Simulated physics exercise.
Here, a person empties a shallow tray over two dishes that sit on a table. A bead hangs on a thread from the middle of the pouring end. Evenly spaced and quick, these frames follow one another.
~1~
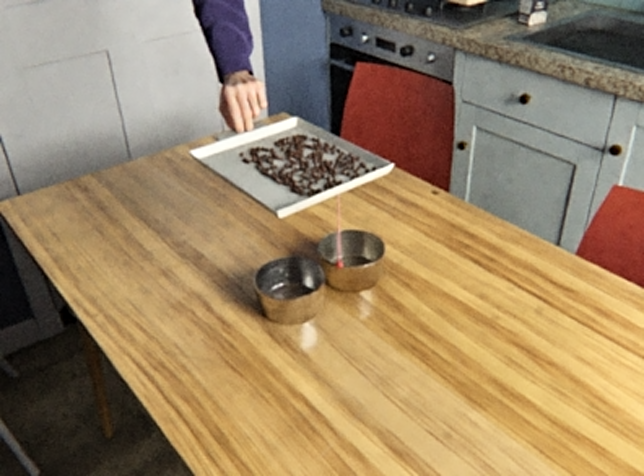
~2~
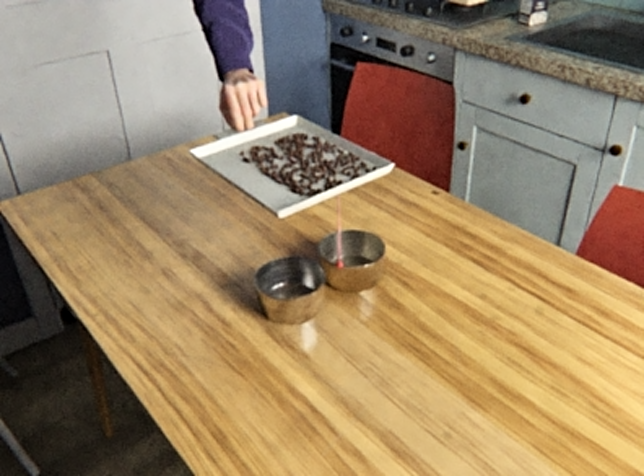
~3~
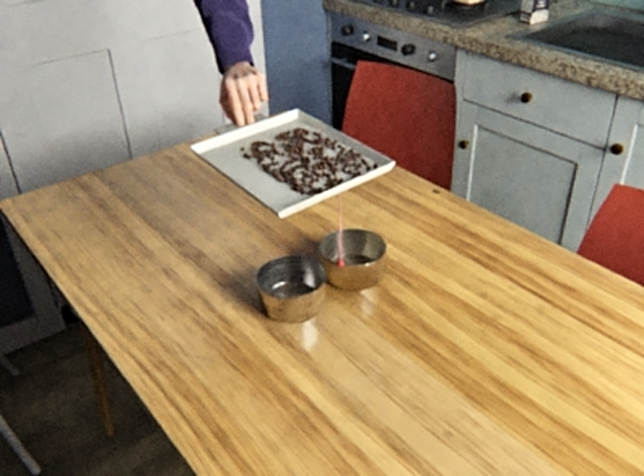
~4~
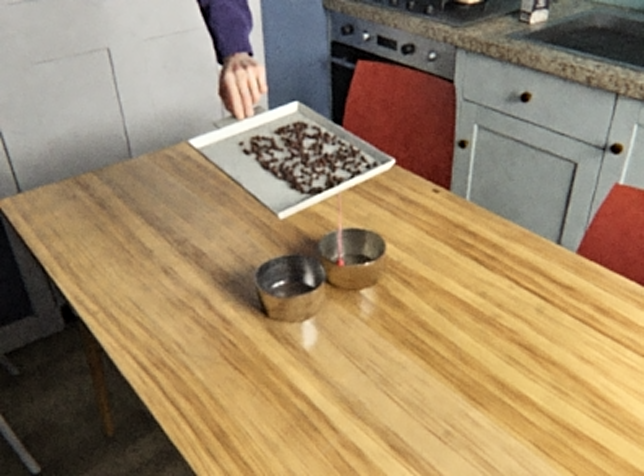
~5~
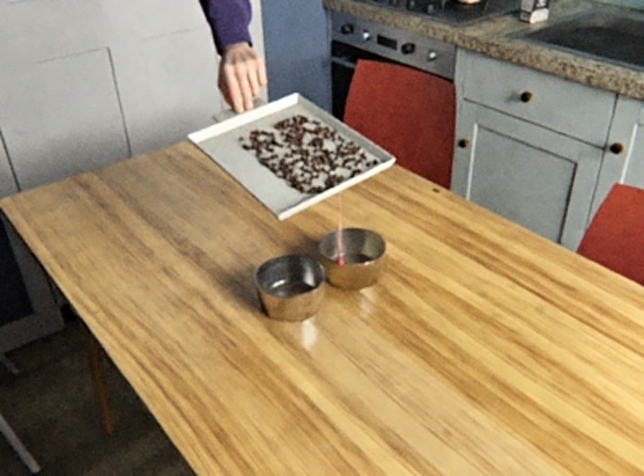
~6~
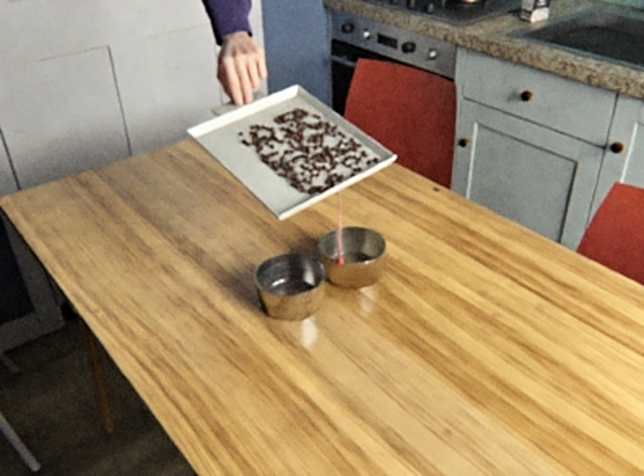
At first, a hand in a purple sleeve holds a white tray of small dark berries almost level above a wooden table, beyond two metal bowls. Then the hand gradually raises the tray's far side a little, tilting it slightly toward its near left corner, while the bowls stay still.
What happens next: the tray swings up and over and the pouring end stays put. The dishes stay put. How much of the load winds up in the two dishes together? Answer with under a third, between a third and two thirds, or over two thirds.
The two dishes together get under a third of it.
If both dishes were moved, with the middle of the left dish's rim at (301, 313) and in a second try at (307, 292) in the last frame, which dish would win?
First try: The dish on the left-hand side; second try: The dish on the left-hand side.
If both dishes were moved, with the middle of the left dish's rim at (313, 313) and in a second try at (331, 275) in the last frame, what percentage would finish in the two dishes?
Close to 50 in a hundred, then close to 20 in a hundred.
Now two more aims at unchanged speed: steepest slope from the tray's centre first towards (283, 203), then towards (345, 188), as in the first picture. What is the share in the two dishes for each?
Shares: About 60 in a hundred, then about 0 in a hundred.
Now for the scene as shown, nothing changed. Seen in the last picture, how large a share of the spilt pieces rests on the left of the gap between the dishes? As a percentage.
Share to the left: Near 70 per cent.
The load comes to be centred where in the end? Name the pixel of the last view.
I'd say the middle ends up at about (300, 331).
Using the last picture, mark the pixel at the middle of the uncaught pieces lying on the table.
Look around pixel (294, 347).
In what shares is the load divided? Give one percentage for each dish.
20 % left, 0 % right.
Just after the last frame, tray tipped steeply; almost all on the tray; about a tenth outside both; just a few in the air.
A moment on, tray tipped right over; just a few on the tray; roughly a quarter in the left dish; roughly two thirds outside both; about a tenth in the air.
Further on, tray tipped past a quarter turn; roughly a quarter in the left dish; the larger part outside both.
When it is over, tray tipped past a quarter turn; roughly a quarter in the left dish; not one in the right dish; the larger part outside both.
